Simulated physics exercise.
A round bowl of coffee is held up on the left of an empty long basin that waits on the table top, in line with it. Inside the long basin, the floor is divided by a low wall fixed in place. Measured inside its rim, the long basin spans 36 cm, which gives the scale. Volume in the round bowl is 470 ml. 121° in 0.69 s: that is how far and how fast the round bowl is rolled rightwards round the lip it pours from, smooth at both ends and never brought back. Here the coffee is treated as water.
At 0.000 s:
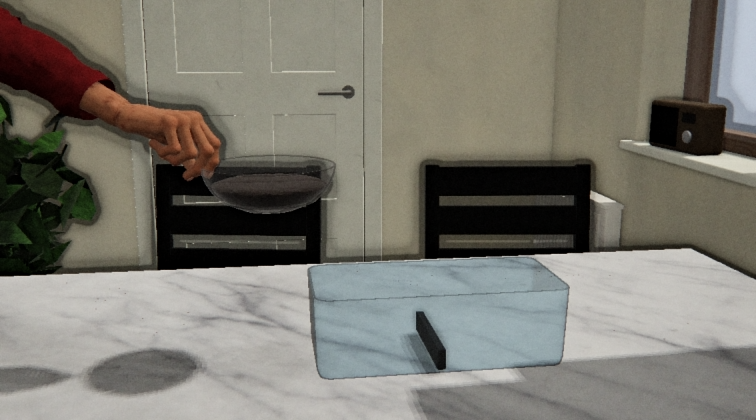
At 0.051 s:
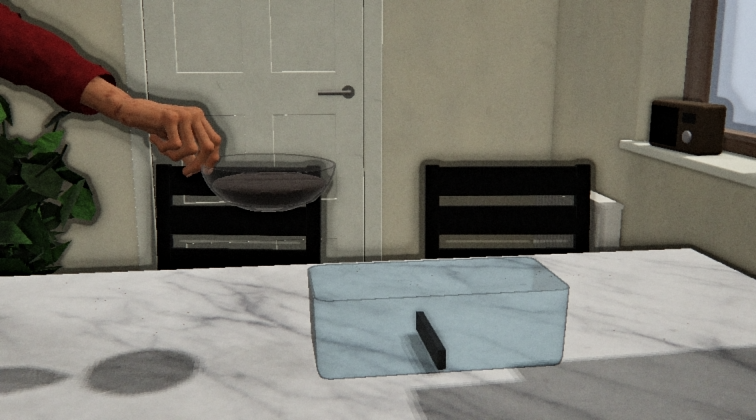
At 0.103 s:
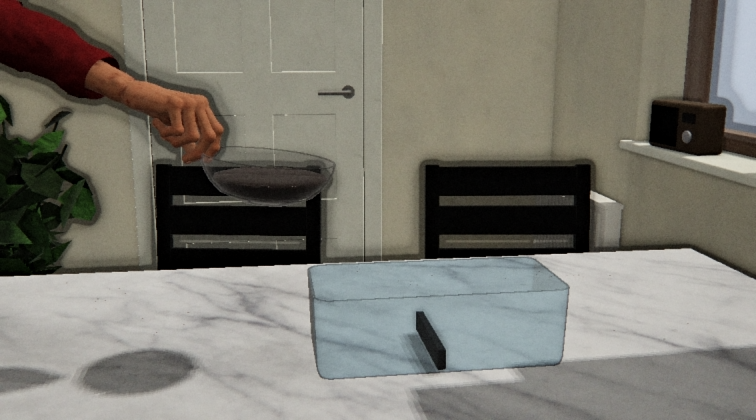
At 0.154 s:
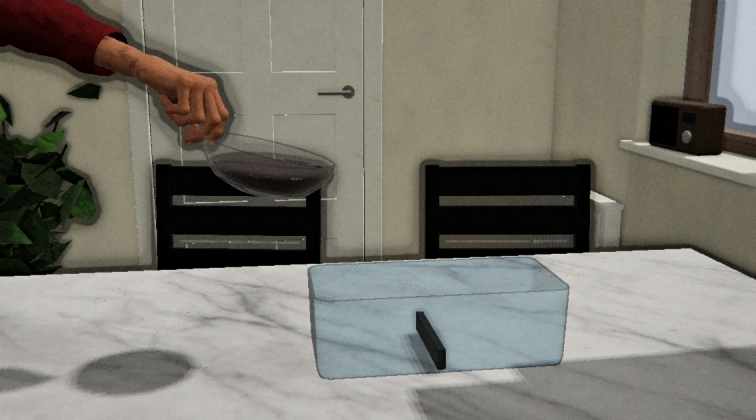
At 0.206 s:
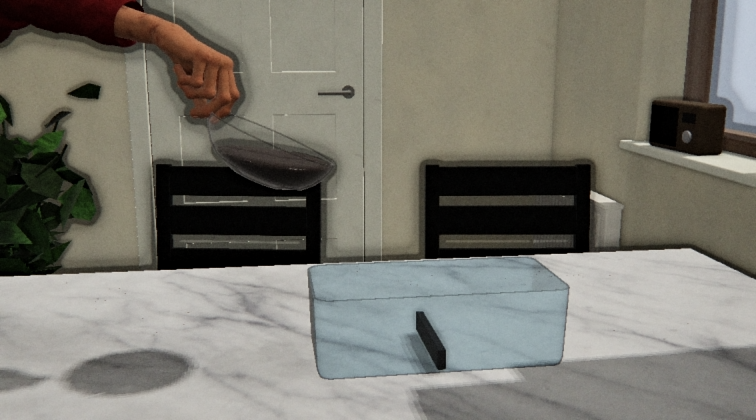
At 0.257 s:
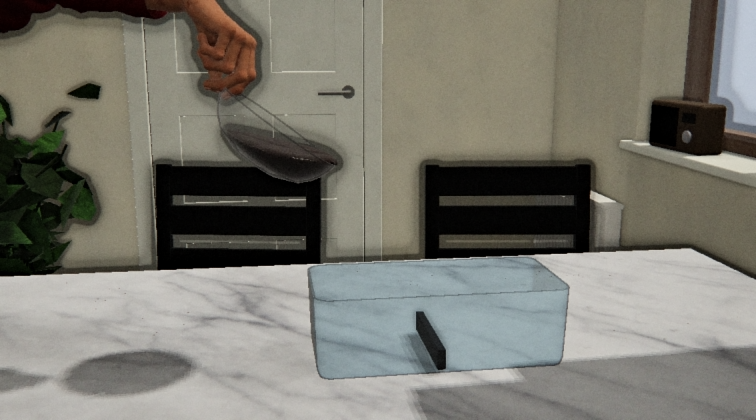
A hand in a red sleeve held a clear round bowl of dark liquid left of a long, empty see-through basin on a marble table, then rose and steadily tilted the bowl rightwards.
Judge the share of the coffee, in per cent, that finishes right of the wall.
51 percent, roughly.
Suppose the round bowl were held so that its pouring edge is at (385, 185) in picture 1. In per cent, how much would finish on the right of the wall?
In that case roughly 65 per cent.
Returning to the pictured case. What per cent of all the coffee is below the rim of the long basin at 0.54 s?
The basin holds roughly 14 in a hundred parts at that moment.
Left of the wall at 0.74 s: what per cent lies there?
36 %.
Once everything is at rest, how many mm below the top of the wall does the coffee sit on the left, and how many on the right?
Left 22 mm, right 22 mm.
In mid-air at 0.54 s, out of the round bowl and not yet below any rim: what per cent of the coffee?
My guess is roughly 84 %.
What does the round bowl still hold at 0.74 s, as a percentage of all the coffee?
About 0 per cent.
Then, 0.54 s in, the tilt is 107° and 1 per cent is still to pour, 15 is left of the wall and 0 right of it.
Then, 0.74 s in, the tilt is 121° and 0 per cent is still to pour, 35 is left of the wall and 60 right of it.
Then, 0.96 s in, the tilt is 121° and 0 per cent is still to pour, 39 is left of the wall and 51 right of it.
Then, 1.19 s in, the tilt is 121° and 0 per cent is still to pour, 42 is left of the wall and 51 right of it.
Finally, 42 per cent lies left of the wall, 51 right of it and 7 outside.
